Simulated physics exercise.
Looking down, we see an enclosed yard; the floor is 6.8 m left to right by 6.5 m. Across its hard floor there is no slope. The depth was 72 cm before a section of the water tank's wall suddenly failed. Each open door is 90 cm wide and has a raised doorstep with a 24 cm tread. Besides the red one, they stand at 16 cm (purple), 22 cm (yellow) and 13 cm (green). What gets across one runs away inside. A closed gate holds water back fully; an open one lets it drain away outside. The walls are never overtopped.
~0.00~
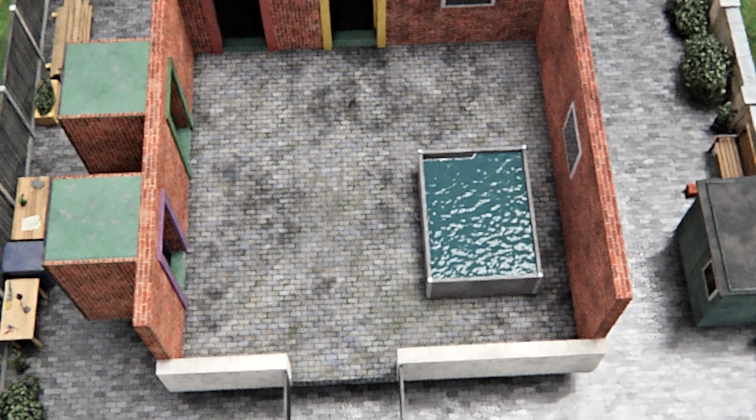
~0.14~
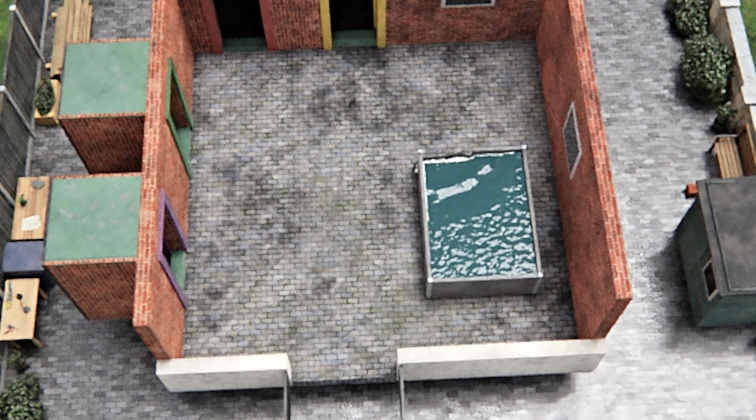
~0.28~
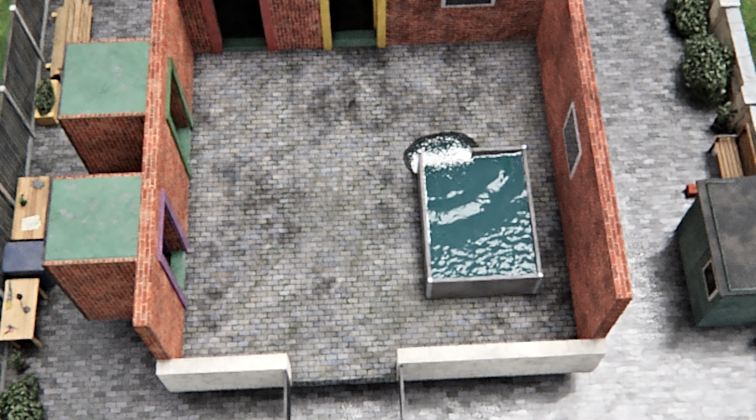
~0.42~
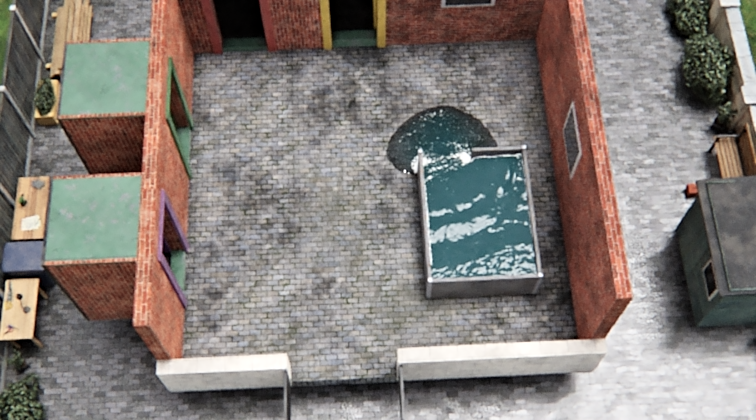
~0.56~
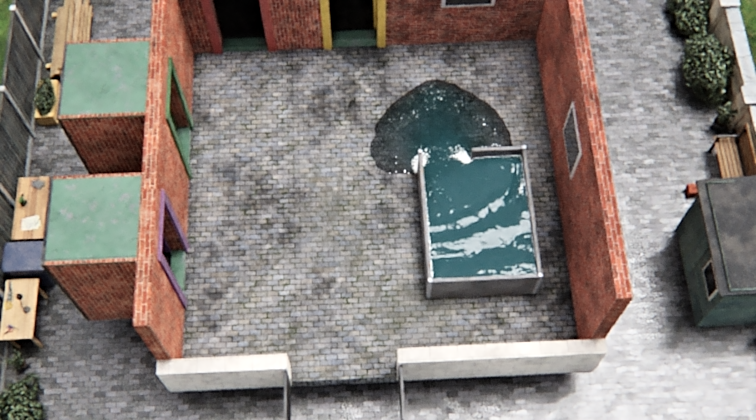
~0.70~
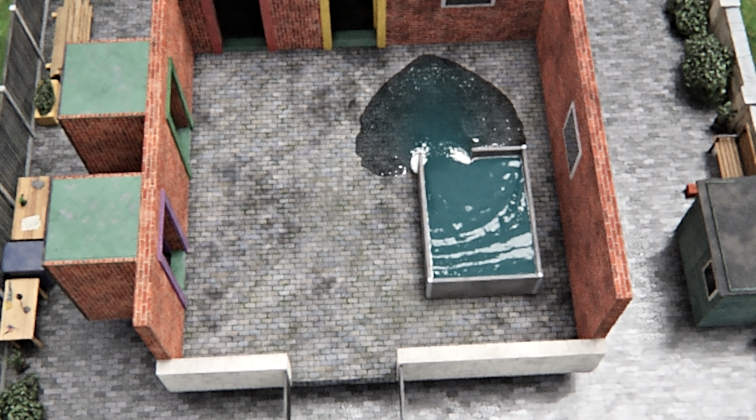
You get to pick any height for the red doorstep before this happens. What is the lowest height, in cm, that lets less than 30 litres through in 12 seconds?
About 10.5 cm.
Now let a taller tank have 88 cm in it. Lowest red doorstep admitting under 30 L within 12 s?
The step needs to be some 13.5 cm.
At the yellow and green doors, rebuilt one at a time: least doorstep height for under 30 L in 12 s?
About 17 cm at yellow and 7.0 cm at green.
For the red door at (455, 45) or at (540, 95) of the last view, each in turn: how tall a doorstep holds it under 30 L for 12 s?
23 and 9.0 cm.
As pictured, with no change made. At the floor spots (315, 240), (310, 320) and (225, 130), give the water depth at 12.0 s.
Taking the spots in order: About 4, 8 and 8 centimetres.
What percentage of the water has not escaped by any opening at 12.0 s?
Close to 92 per cent is still present.
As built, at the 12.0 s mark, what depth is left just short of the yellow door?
A ruler would read roughly 7.0 cm.
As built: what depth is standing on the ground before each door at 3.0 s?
Centimetres: Purple = 0, red = 10, yellow = 21, green = 0.
After 1.4 s water covers 25 % of the floor, deepest (38 cm) near (441, 164); it has not reached the red door.
After 3.0 s water covers 35 % of the floor, deepest (30 cm) near (530, 40); 10 cm at the red door, 0 litres in over its 11 cm doorstep.
After 12.0 s water covers 100 % of the floor, deepest (10 cm) near (237, 300); 9 cm at the red door, 24 litres in over its 11 cm doorstep.
At the red door as built, the water arrived by 2.0 s and peaked near 14 cm at 6.0 s.
With a doorstep of 8.5 cm, 58 litres would have come in within the 12 s; with 12 cm, 16 litres. So under 30 litres takes about 10.5 cm.
